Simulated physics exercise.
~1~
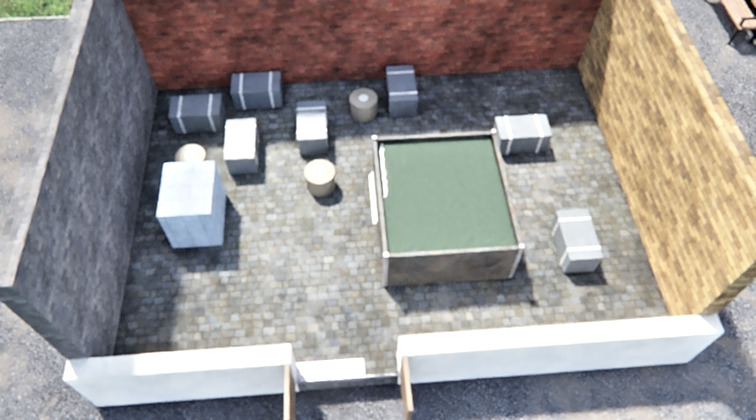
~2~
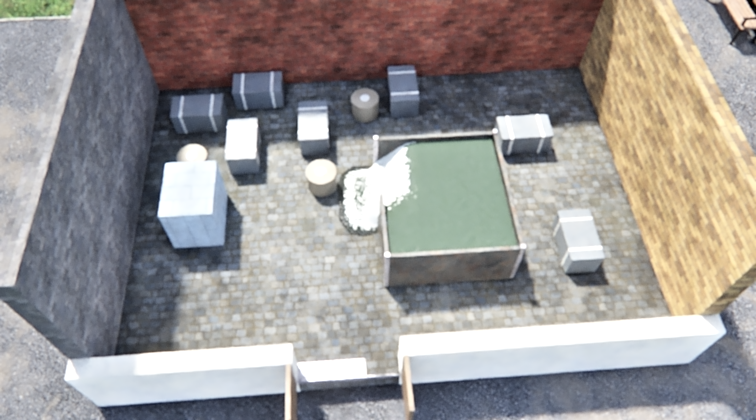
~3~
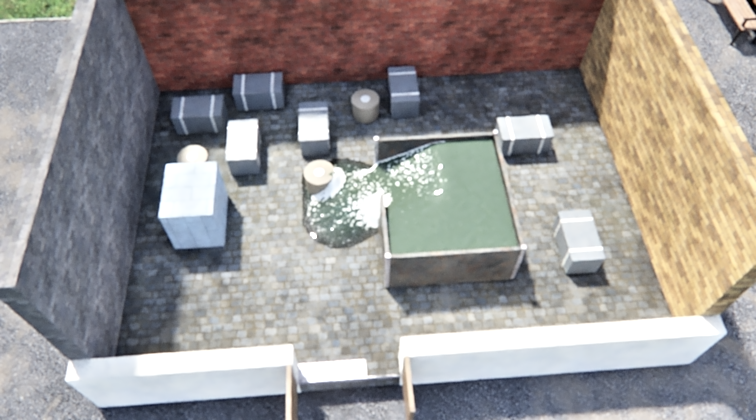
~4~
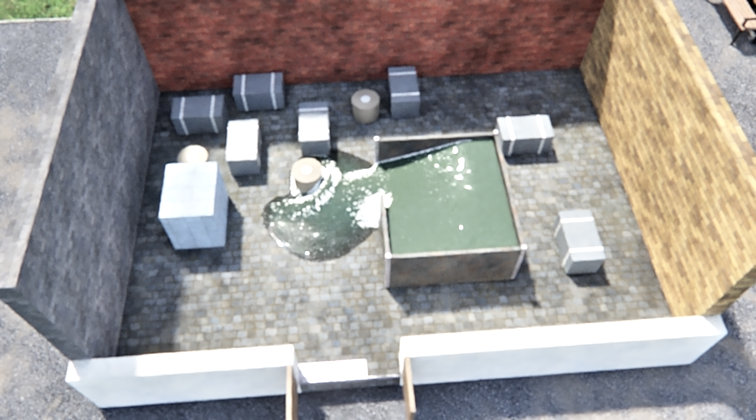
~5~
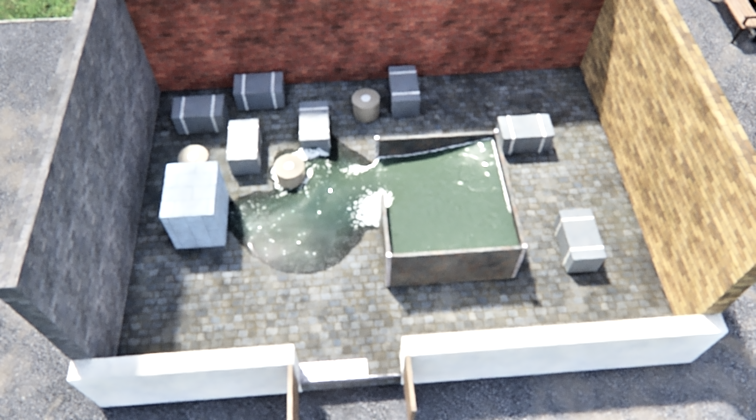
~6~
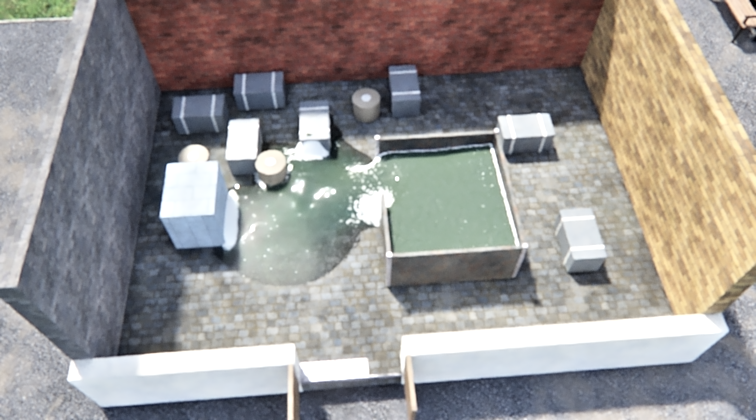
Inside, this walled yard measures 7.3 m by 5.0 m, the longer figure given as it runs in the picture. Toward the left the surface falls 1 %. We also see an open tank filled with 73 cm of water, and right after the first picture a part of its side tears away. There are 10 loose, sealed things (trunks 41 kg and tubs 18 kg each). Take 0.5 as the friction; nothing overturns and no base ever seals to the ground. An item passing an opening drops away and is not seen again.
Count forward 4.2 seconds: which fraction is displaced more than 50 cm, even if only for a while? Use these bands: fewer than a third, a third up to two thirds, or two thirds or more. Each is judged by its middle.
It falls in a third up to two thirds.
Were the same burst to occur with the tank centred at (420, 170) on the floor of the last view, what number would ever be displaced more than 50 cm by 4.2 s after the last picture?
The answer would then be 4.
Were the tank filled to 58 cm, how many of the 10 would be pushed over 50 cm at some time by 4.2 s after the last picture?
Count: 5.
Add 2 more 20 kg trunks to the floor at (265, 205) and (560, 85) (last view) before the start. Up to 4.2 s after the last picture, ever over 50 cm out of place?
Result in order: Exceeded; not exceeded.
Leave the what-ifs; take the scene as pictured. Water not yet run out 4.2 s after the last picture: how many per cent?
About 100 in a hundred parts of the water.
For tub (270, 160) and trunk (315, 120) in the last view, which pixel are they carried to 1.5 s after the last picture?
Around (164, 176) and (291, 92).
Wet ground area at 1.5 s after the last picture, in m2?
Wet area: Approx. 17 m2.
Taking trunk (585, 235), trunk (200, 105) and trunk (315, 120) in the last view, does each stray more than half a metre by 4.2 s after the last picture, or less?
The first is inside the limit, the second beyond the limit, and the third beyond the limit.
Then, 0.4 s after the last picture 1 of 10 are over 50 cm from their spots; 0 afloat.
Then, 1.5 s after the last picture 5 of 10 are over 50 cm from their spots; 2 afloat.
Then, 2.8 s after the last picture 5 of 10 are over 50 cm from their spots; 3 afloat.
Then, 4.2 s after the last picture 6 of 10 are over 50 cm from their spots, and 6 have been at some point; 5 afloat.
